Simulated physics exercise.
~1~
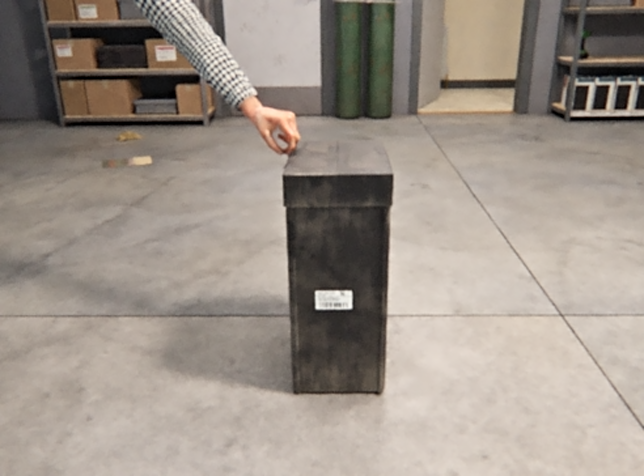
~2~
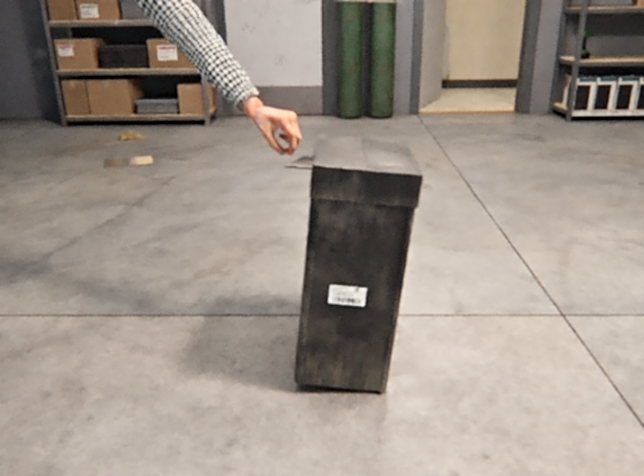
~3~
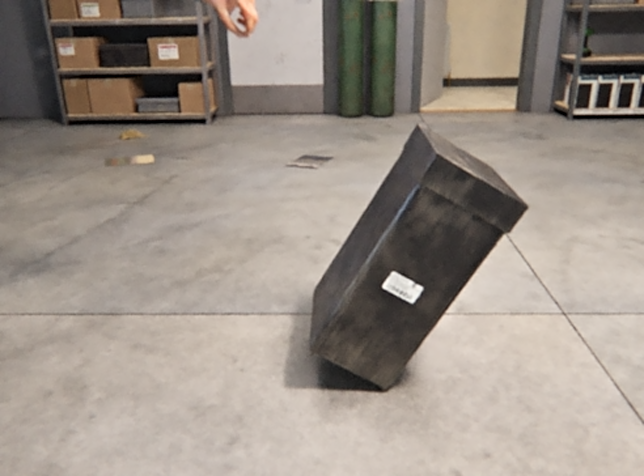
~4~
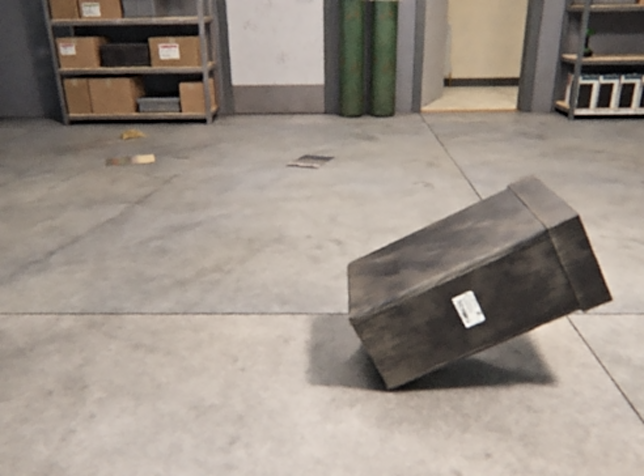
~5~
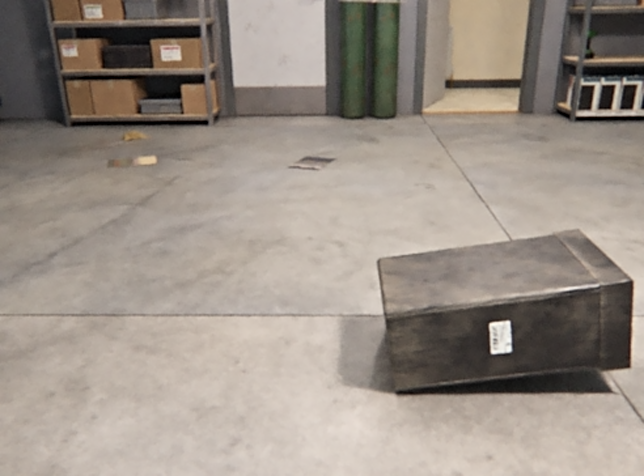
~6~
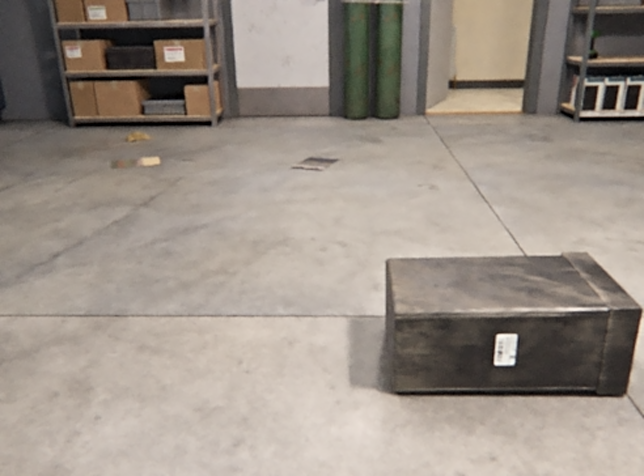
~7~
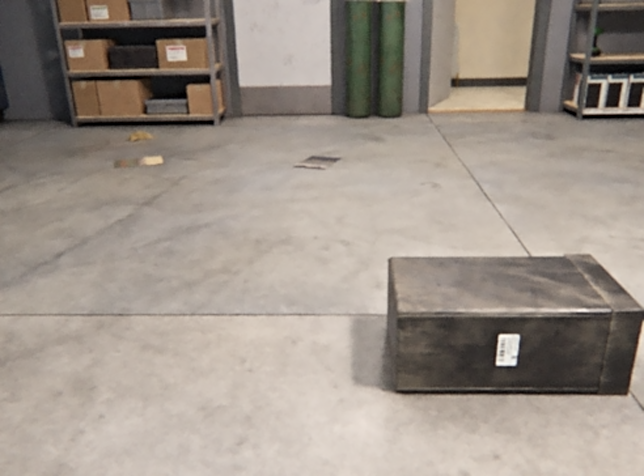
A tall black tote standing on a concrete floor tilted to the right as a hand at its top let go and drew back, then it leaned further, toppled over, and ended up lying still on its side.
